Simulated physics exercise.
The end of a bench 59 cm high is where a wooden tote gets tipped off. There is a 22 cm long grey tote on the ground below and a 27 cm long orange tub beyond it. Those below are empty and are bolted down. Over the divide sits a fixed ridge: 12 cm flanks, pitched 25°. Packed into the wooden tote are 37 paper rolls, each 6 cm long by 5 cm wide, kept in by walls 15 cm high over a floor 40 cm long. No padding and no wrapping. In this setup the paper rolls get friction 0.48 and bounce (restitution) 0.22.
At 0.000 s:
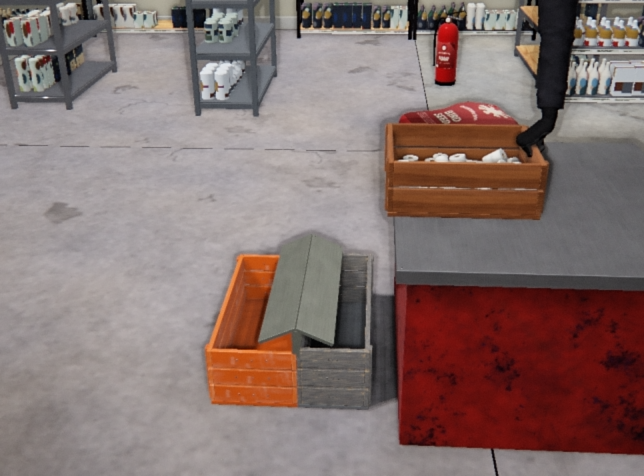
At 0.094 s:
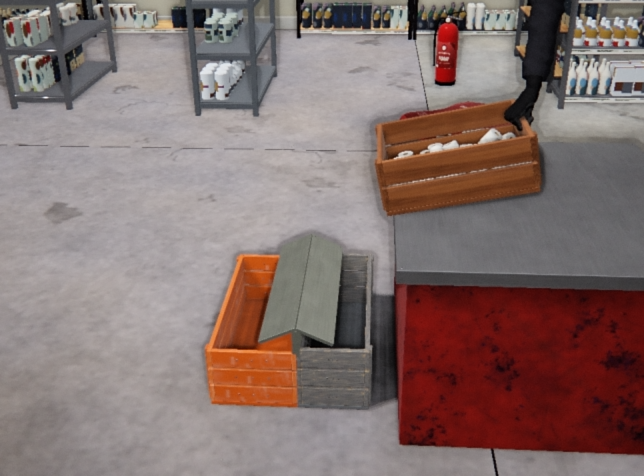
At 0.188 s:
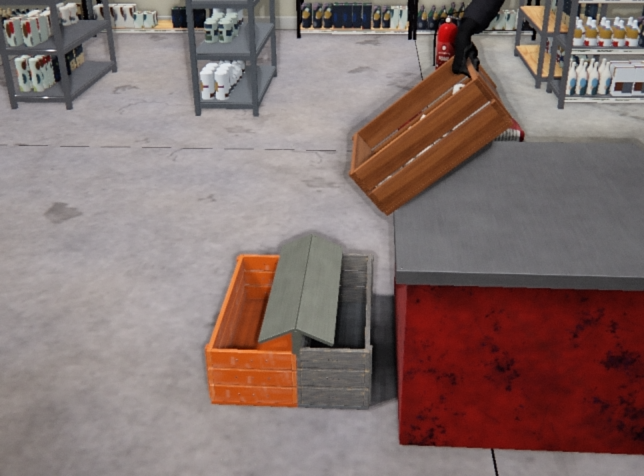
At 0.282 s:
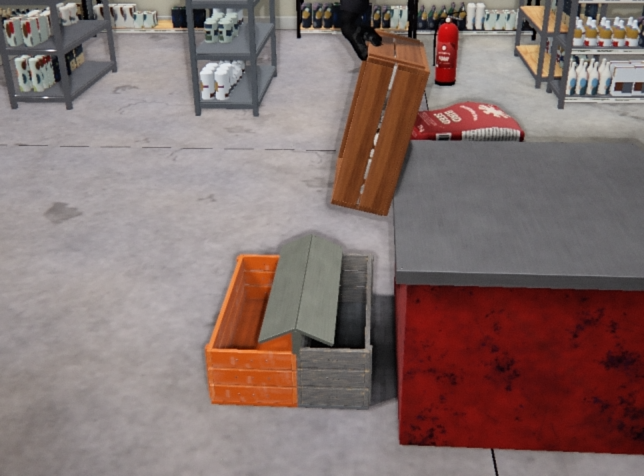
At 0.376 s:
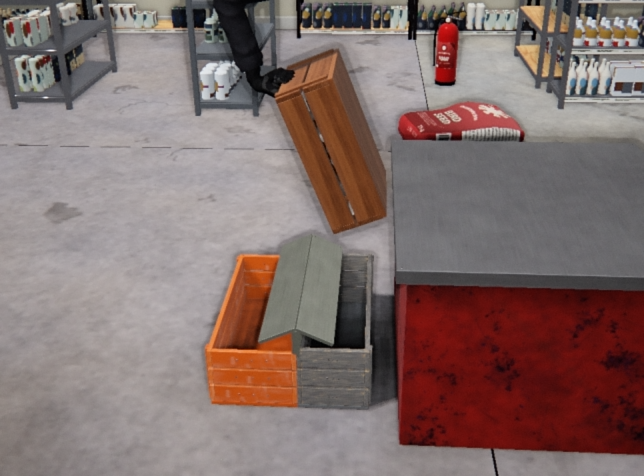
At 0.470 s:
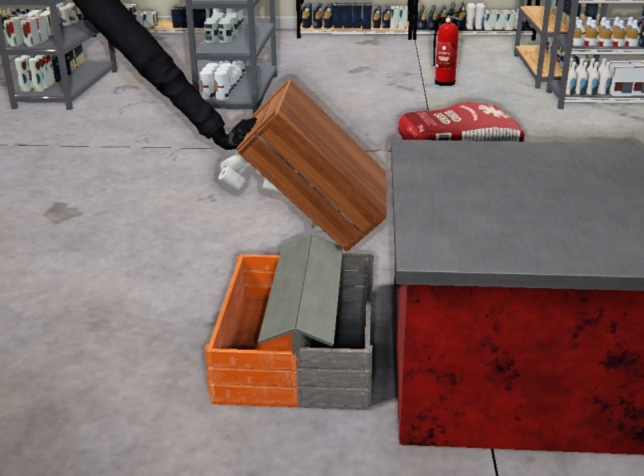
The clip opens on a wooden tote of white items on a grey-topped red bench, above an orange tub and a grey tote. A dark-gloved hand lifts its right end, tilting it leftward off the bench and past upright, until it leans mostly upside down with some white items out beneath.
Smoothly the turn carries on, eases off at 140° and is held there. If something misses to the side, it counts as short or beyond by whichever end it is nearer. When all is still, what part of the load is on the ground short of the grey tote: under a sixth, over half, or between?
I'd reckon the ground short of the grey tote takes less than one sixth of the load.
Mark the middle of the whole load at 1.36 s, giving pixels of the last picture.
Estimated centre in the last picture: (157, 345).
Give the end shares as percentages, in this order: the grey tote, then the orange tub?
Shares: Approx. 10 % and 20 %.
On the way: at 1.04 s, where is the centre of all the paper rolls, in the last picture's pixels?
Around (157, 344).
After 0.61 s, tilt 140°; 2 in the orange tub and 35 in the air.
After 0.79 s, tilt 140°; 2 in the grey tote, 7 in the orange tub, 21 on the ground beyond the orange tub and 7 in the air.
After 1.04 s, tilt 140°; 4 in the grey tote, 8 in the orange tub and 25 on the ground beyond the orange tub.
When it is over (at 1.36 s), 4 in the grey tote, 8 in the orange tub and 25 on the ground beyond the orange tub. Asked share, 0 of 37, 0 per cent.
